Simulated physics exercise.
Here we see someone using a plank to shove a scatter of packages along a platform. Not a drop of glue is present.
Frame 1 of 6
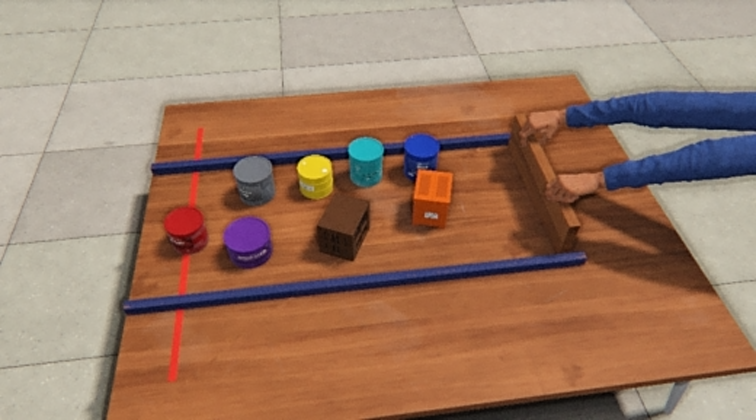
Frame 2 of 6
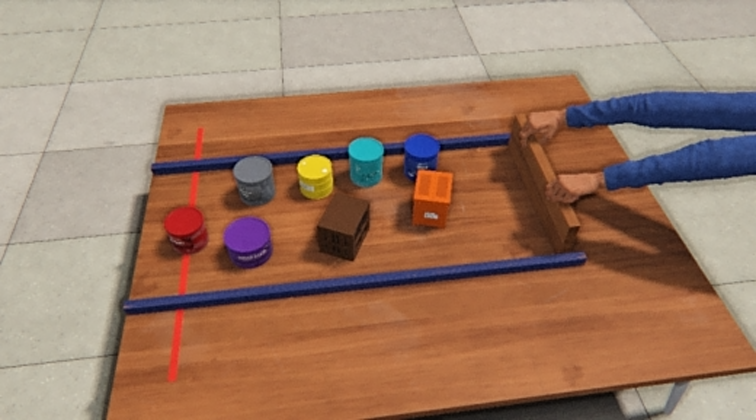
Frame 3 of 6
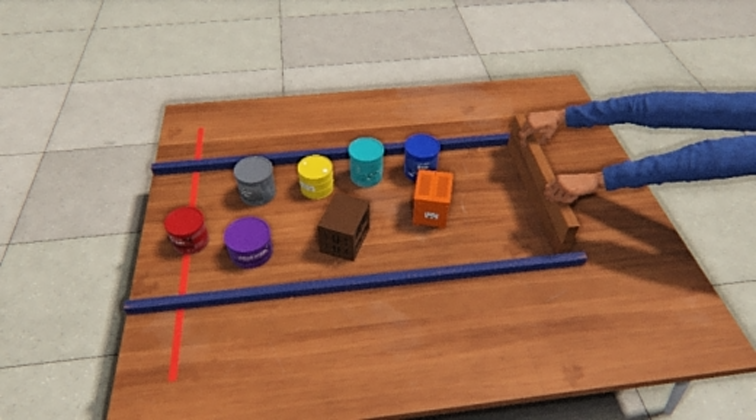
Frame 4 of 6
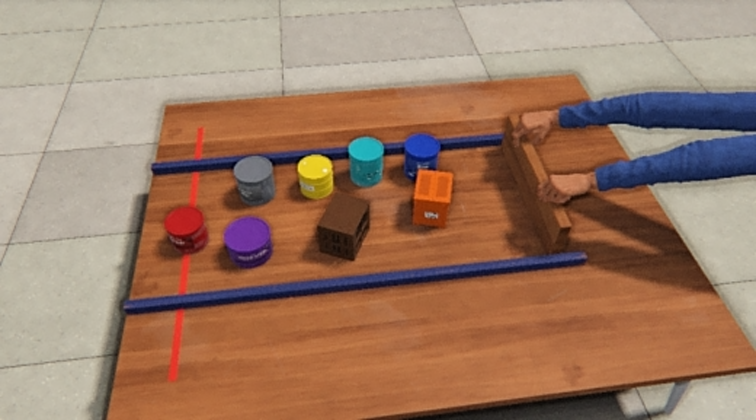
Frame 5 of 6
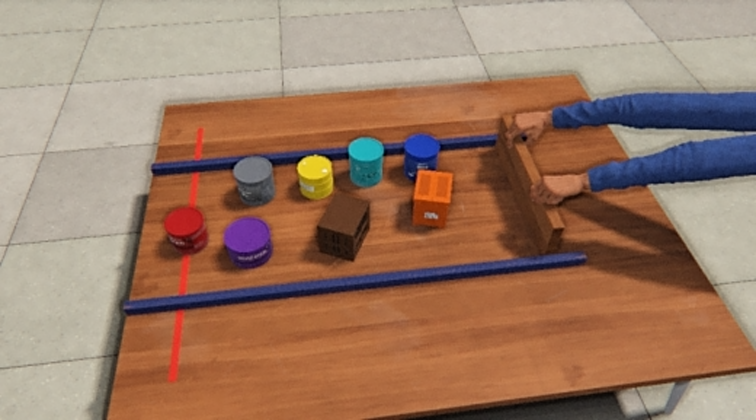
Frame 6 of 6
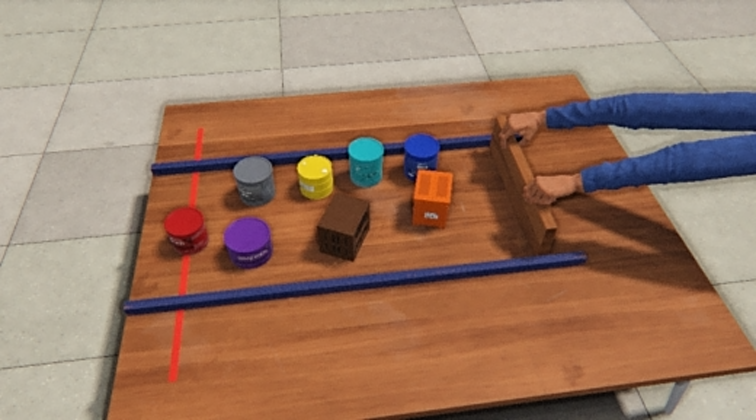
The clip shows two hands holding a wooden plank at the right of a table, first nearly still, then sliding it slightly left between blue rails, while the scattered colourful containers and crates near a red line stay in place.
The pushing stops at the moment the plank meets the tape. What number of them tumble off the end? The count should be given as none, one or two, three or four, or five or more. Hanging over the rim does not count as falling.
Final count: Three or four.
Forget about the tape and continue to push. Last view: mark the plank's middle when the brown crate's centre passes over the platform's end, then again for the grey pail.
The middle would be close to (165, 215) and then close to (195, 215).
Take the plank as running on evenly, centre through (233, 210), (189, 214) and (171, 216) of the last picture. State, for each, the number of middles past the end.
0, 4 and 4.
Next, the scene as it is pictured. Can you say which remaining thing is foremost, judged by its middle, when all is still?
Nearest at the end: The brown crate.
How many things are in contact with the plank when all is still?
At rest, 4 are in contact.
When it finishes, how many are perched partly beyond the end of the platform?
That would be 1.
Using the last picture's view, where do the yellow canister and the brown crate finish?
Final positions - yellow canister around (171, 201), brown crate around (148, 267).
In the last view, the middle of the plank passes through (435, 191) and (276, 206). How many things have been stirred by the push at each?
I make it 2 at the first spot and 7 at the other.
Soon after, none off yet; red pail at rest near (188, 232); purple pail at rest near (249, 243); grey pail at rest near (255, 182).
Then, none off yet; red pail at rest near (188, 232); purple pail moved a little near (241, 245); grey pail moved about its own width near (230, 189).
Further on, none off yet; red pail at rest near (186, 231); purple pail moved well along near (159, 277); grey pail moved well along near (195, 197).
By the end, the number that fall off is three or four; fallen, turquoise pail, grey pail, purple pail and red pail.
